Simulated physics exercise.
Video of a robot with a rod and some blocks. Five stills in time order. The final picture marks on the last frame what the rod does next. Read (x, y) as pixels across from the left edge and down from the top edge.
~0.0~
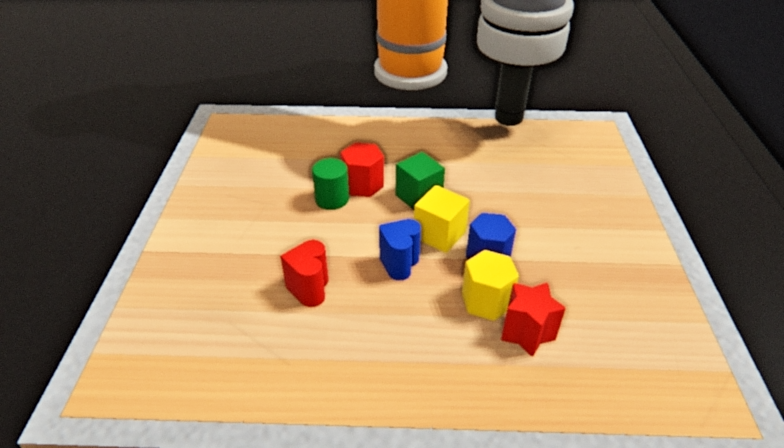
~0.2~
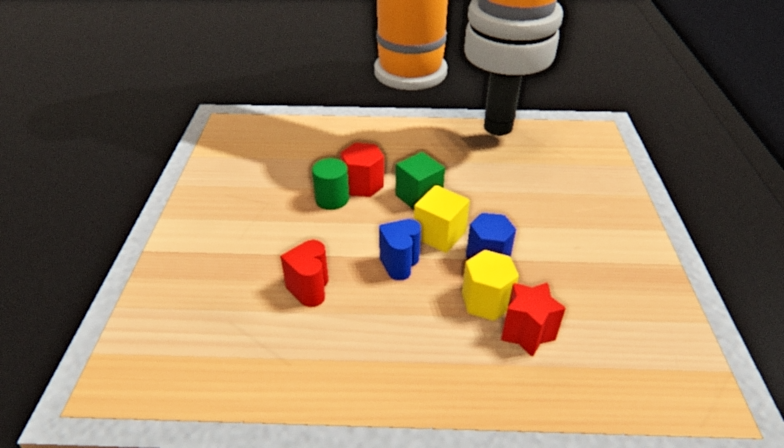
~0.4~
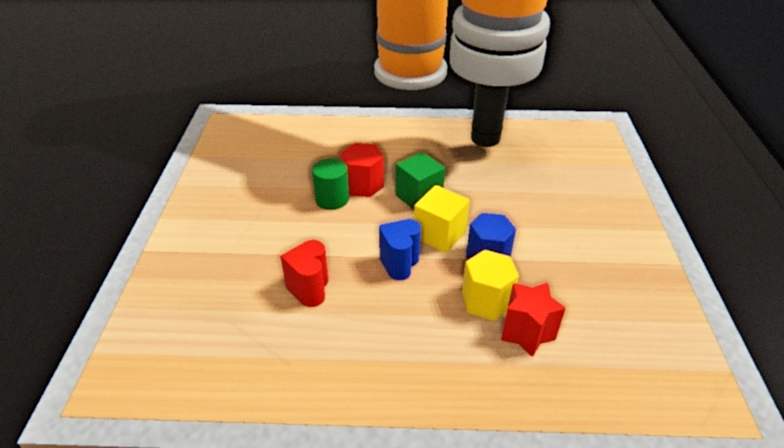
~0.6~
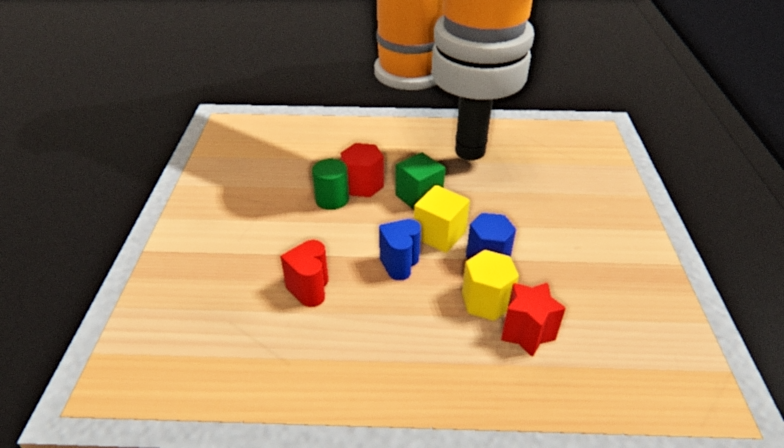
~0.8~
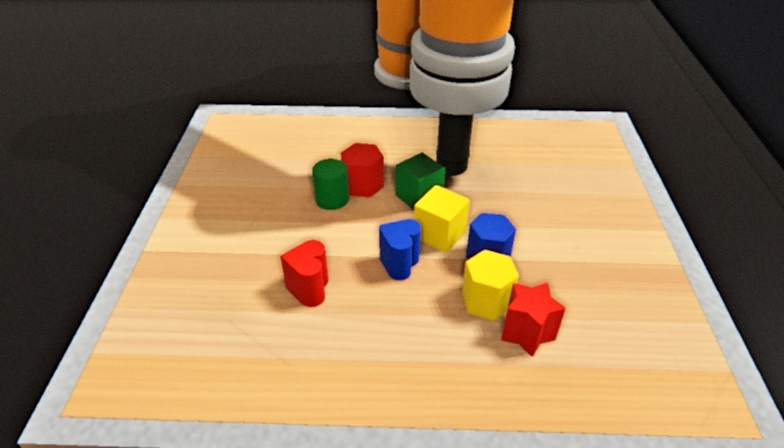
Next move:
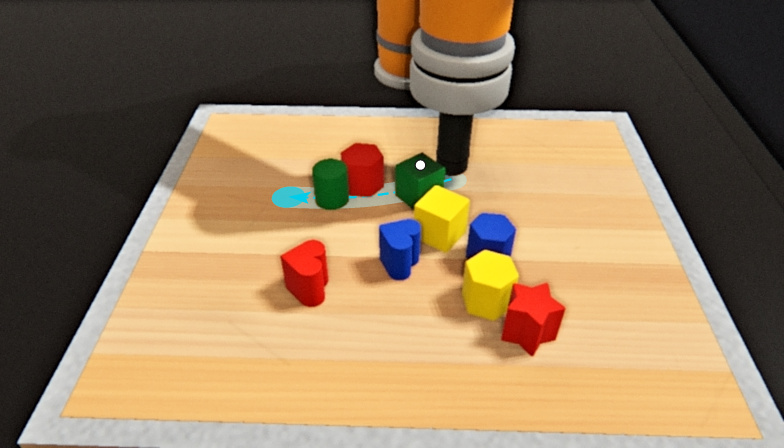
An orange and grey robot arm with a black rod hangs over the far edge of a light wooden board with a grey border, seen from above at an angle. Red, green, blue and yellow blocks sit across the middle, with a heart at left and a star at right. The rod glides left and nearer, close beside the green square block, while the blocks and camera stay still.
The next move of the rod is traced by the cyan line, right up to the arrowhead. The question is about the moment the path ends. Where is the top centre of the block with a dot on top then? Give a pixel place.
Around pixel (382, 185).
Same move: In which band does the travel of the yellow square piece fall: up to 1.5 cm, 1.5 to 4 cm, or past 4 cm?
The smallest band: Under 1.5 cm.
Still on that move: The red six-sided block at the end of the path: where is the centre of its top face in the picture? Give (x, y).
Pixel (323, 145).
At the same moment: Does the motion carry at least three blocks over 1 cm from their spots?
I expect so.
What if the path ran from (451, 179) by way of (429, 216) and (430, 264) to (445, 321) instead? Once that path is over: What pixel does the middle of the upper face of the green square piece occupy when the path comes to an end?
About (395, 179).
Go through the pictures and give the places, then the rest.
In the first frame, tip of the rod at (509, 119), middles of tops, green cylinder at (329, 168), red six-sided block at (362, 153), green square piece at (420, 165), yellow square piece at (442, 202).
In the second frame, rod at (498, 129), nothing pushed.
In the third frame, rod at (485, 140), nothing pushed.
In the fourth frame, rod at (470, 153), nothing pushed.
In the fifth frame, rod at (452, 167), green cylinder at (329, 168), red six-sided block at (362, 153), green square piece at (420, 165), yellow square piece at (442, 202).
The line goes from (451, 179) over (400, 191) and (345, 198) to (289, 197); the dot is on the green square piece.
On the path given first. One third of the way, rod at (399, 180); green square piece at (388, 181), turned 50° anticlockwise.
Two thirds of the way, rod at (343, 186); green cylinder at (306, 170); red six-sided block at (328, 146), turned 30° clockwise; green square piece at (382, 185), turned 60° anticlockwise.
At the end, rod at (287, 185); green cylinder at (250, 176); red six-sided block at (323, 145), turned 50° clockwise; green square piece at (382, 185), turned 60° anticlockwise; yellow square piece unmoved.
